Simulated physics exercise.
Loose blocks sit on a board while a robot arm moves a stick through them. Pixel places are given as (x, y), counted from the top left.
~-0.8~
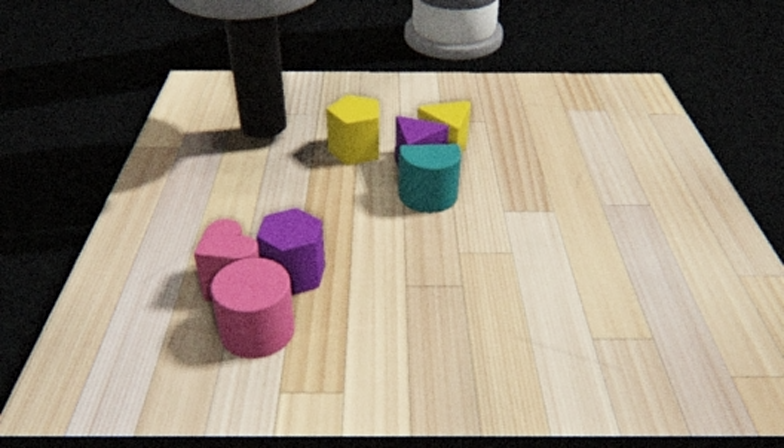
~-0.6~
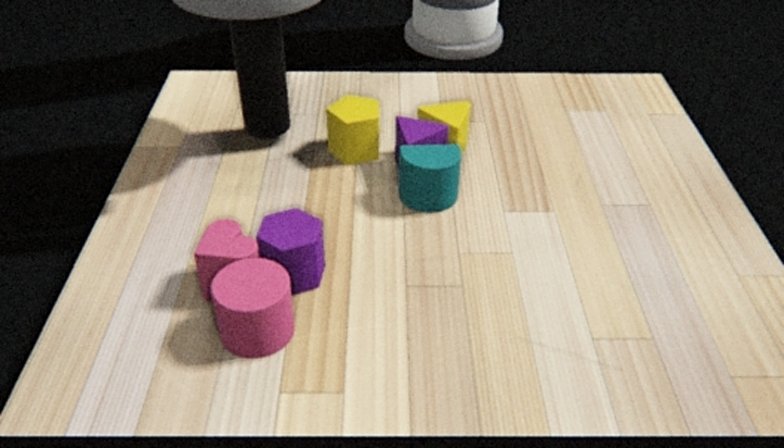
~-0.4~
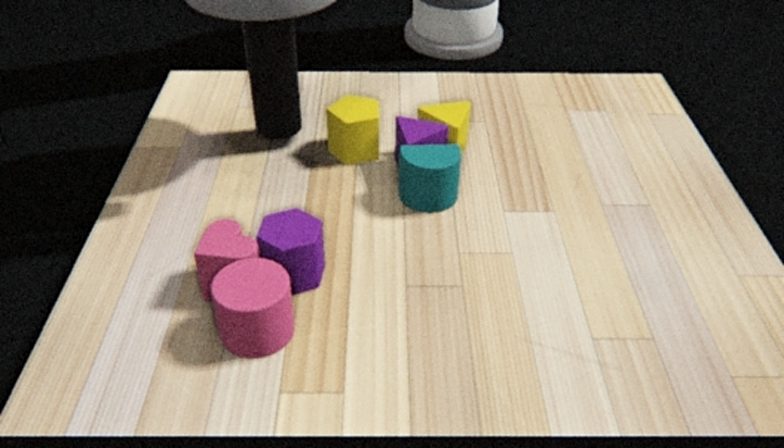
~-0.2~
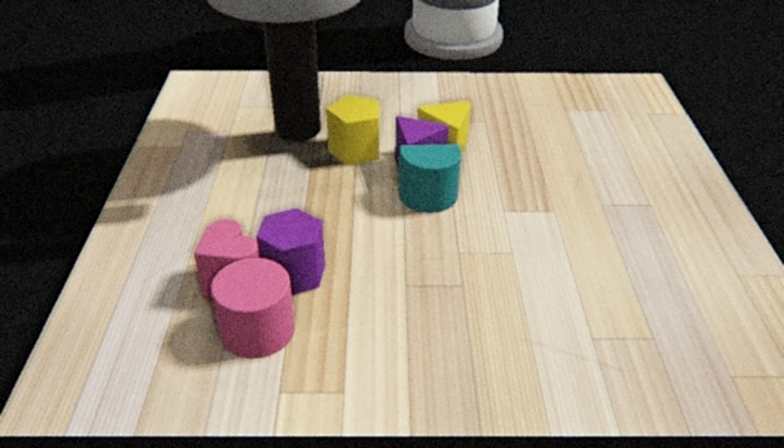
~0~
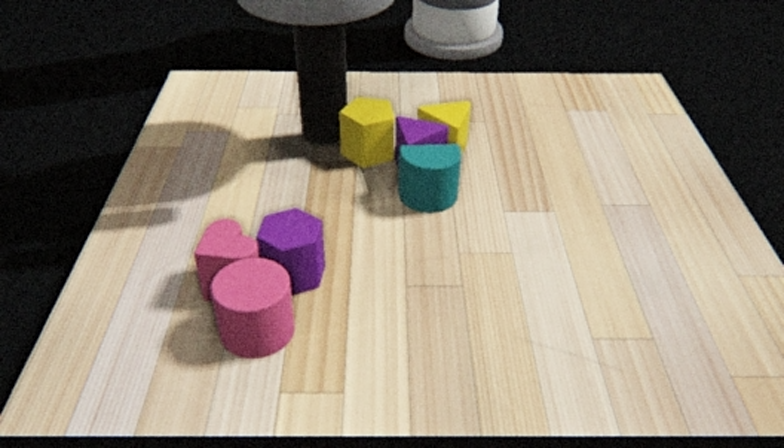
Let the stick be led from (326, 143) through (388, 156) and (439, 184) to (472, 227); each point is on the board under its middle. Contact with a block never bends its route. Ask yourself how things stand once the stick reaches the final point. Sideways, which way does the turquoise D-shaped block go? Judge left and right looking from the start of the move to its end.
The answer is right.
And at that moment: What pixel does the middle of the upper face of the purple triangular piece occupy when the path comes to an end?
My estimate: (533, 149).
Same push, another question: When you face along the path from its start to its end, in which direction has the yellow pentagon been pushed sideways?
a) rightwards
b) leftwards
Option b.
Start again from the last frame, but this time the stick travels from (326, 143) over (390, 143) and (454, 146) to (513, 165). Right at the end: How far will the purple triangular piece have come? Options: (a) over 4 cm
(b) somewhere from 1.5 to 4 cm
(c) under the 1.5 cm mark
My answer is option a.
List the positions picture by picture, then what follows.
In the first picture, stick tip at (264, 126); block tops, yellow pentagon at (355, 108); purple triangular piece at (418, 127); turquoise D-shaped block at (432, 154); yellow triangular piece at (448, 111).
In the second picture, stick at (268, 127); blocks unchanged.
In the third picture, stick at (279, 128); blocks unchanged.
In the fourth picture, stick at (298, 130); blocks unchanged.
In the fifth picture, stick at (325, 132); yellow pentagon at (368, 110); purple triangular piece at (418, 127); turquoise D-shaped block at (432, 154); yellow triangular piece at (448, 111).
The first path, step by step. One third of the way, stick at (389, 146); yellow pentagon at (438, 119), turned 20° anticlockwise; purple triangular piece at (467, 137), turned 55° clockwise; yellow triangular piece at (475, 108).
Two thirds of the way, stick at (440, 174); yellow pentagon at (489, 132), turned 50° anticlockwise; purple triangular piece at (530, 149), turned 50° clockwise; turquoise D-shaped block at (438, 167), turned 20° clockwise; yellow triangular piece at (490, 107).
At the end, stick at (473, 215); yellow pentagon at (492, 132), turned 50° anticlockwise; purple triangular piece at (533, 149), turned 50° clockwise; turquoise D-shaped block at (437, 197), turned 60° clockwise; yellow triangular piece at (491, 107).
